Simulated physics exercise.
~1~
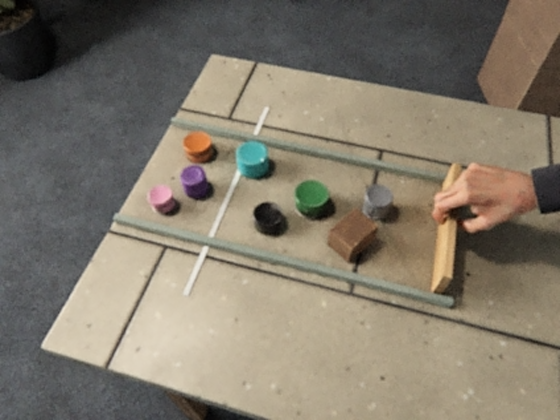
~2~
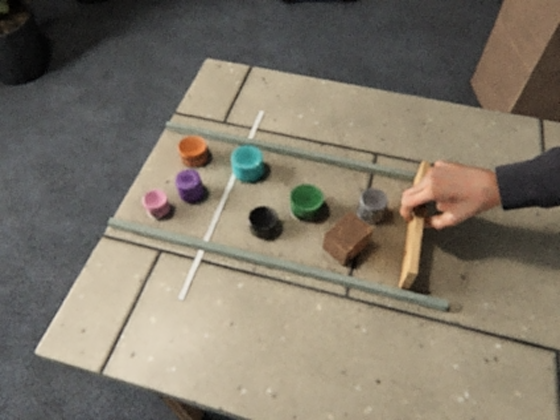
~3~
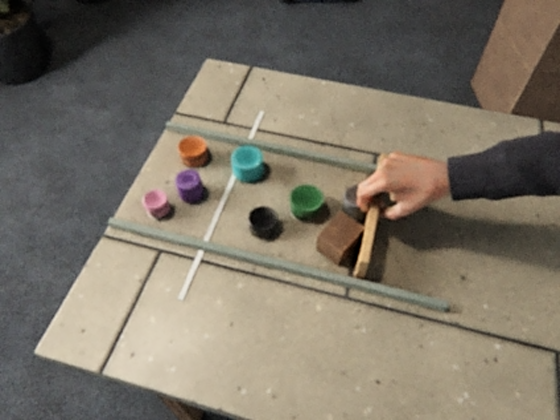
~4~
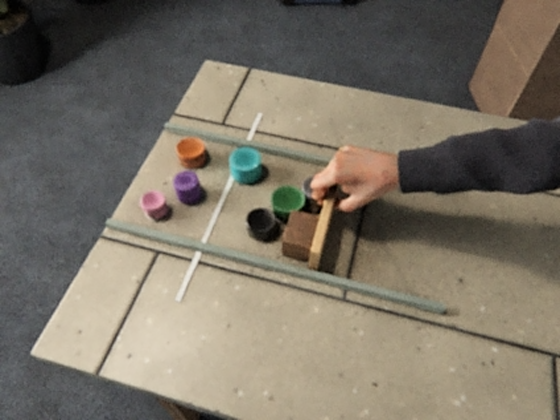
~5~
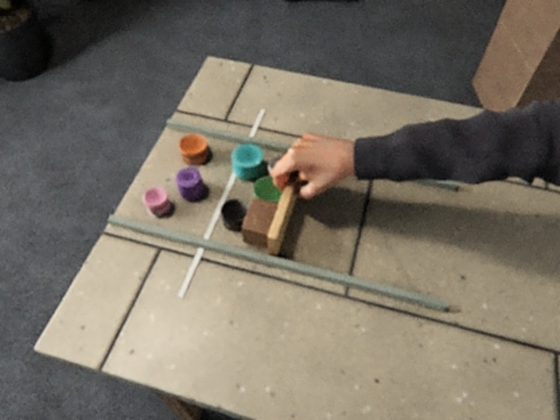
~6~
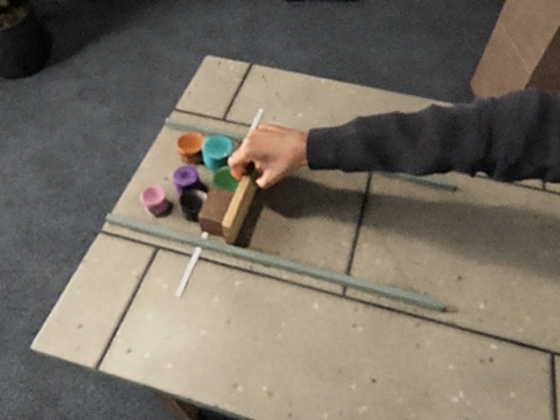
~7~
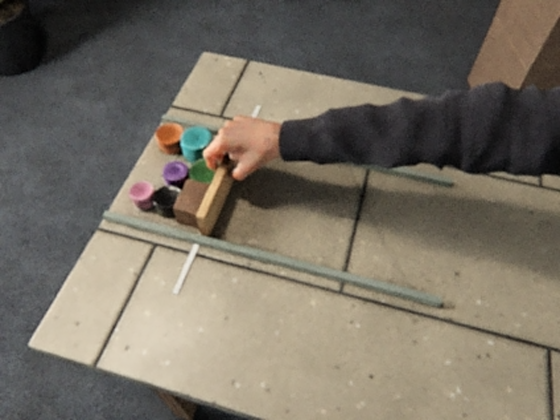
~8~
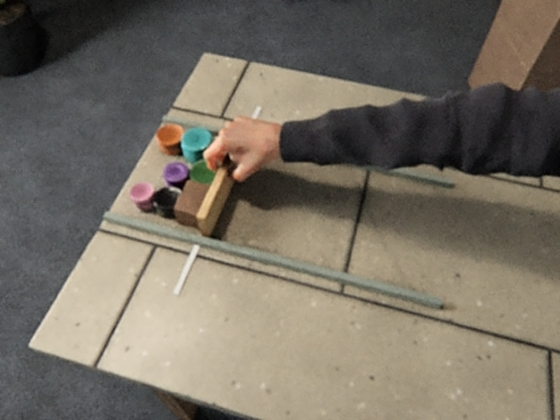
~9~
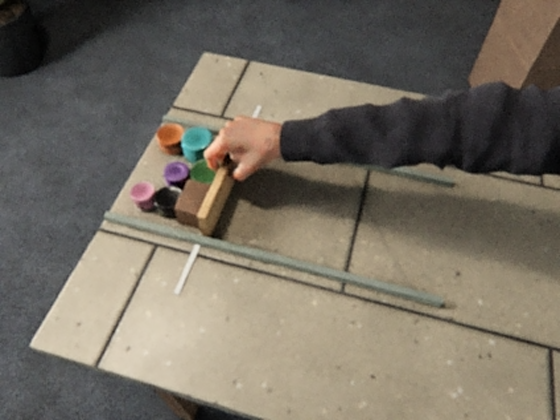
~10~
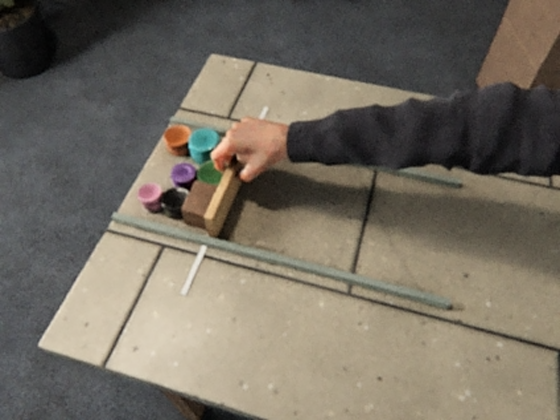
The clip shows a hand sliding an upright wooden board leftward between two rails on a tiled tabletop, gathering a grey pot, brown block, green tin and black tub toward orange, teal, purple and pink containers, then stopping past a white tape line with nothing fallen off.
